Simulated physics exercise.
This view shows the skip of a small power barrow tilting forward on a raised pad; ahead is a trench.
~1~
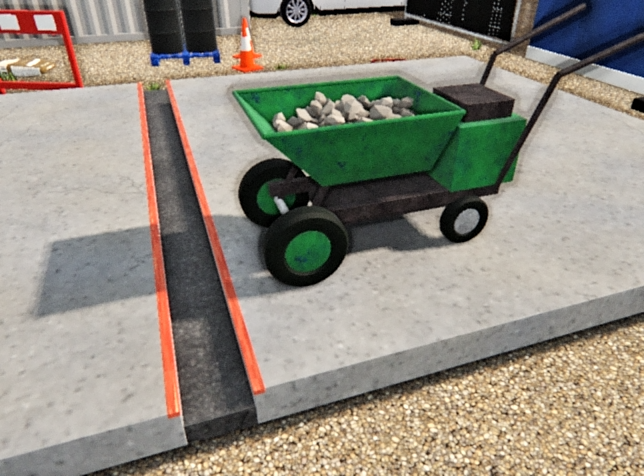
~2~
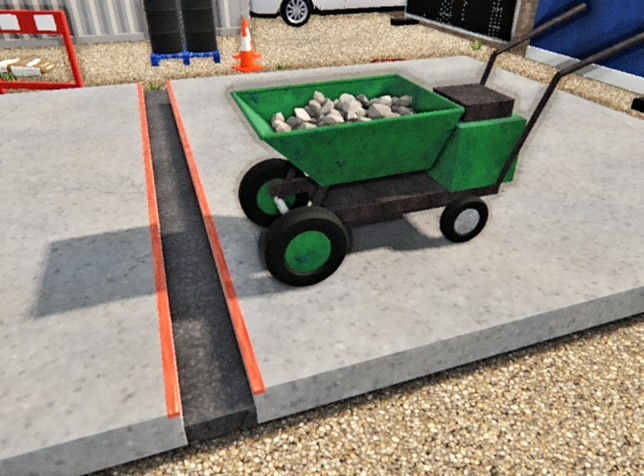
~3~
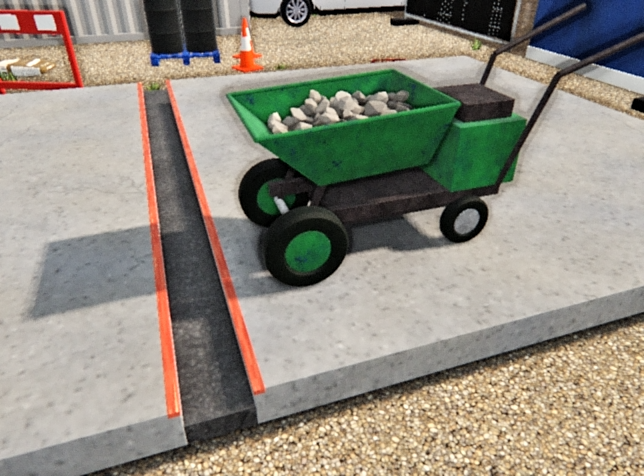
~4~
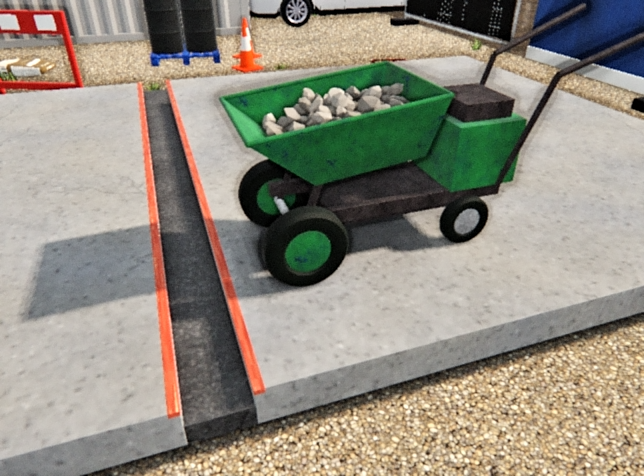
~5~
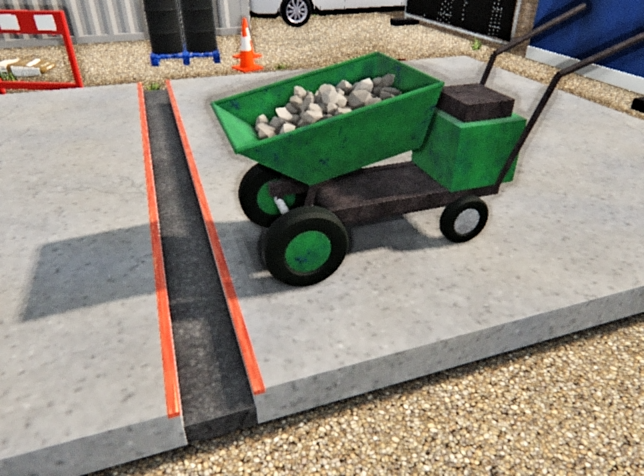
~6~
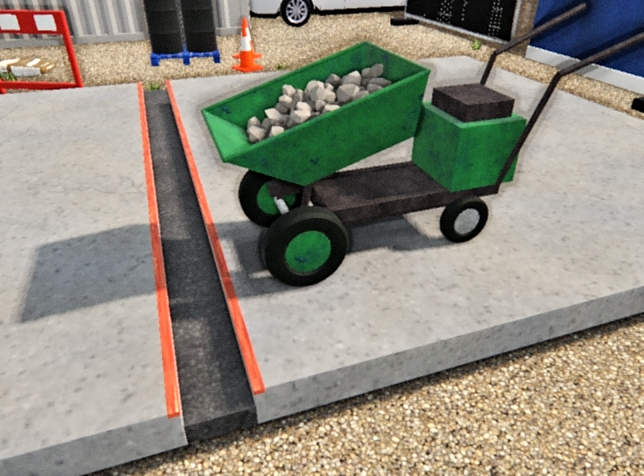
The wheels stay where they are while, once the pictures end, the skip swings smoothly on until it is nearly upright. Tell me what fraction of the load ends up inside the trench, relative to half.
Inside the trench ends up under half of the load.
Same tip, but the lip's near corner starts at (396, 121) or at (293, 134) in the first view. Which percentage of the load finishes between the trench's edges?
First try: 40 per cent; second try: 50 per cent.
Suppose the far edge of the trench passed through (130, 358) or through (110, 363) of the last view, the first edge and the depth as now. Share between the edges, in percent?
50 % and 70 %, give or take.
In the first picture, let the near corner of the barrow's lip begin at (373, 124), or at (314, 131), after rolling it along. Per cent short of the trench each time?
In order: 30 % and 0 %.
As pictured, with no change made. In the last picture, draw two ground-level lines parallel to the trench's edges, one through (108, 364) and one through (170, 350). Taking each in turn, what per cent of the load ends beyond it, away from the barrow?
Result, first then second: 40 %, 80 %.
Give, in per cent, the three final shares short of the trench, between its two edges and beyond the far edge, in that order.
Approximate split: Short 0 percent, between 15 percent, beyond 75 percent.
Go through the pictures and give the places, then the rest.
The first picture shows lip of the skip at (264, 137), level; top of the load at (352, 120), broken stones; first edge of the trench at (242, 332); far edge at (167, 350), the trench under half as wide as the skip, and shallow for its width.
The second picture shows lip of the skip at (262, 138), level; top of the load at (351, 119).
The third picture shows lip of the skip at (257, 140), tipped barely; top of the load at (347, 117).
The fourth picture shows lip of the skip at (248, 145), tipped a little; top of the load at (346, 107).
The fifth picture shows lip of the skip at (237, 152), tipped a little; top of the load at (373, 101).
The sixth picture shows lip of the skip at (225, 161), tipped clearly; top of the load at (363, 94); first edge of the trench at (242, 332); far edge at (167, 350).
Soon, skip tipped steeply; all in the skip.
A while on, skip tipped right over; about half in the skip; a stray few in or heaped over the trench; about a third beyond it; a stray few falling.
Towards the end, skip tipped right over; a small part in the skip; a small part in or heaped over the trench; most beyond it.
Finally, skip tipped right over; a small part in the skip; a small part in or heaped over the trench; most beyond it.
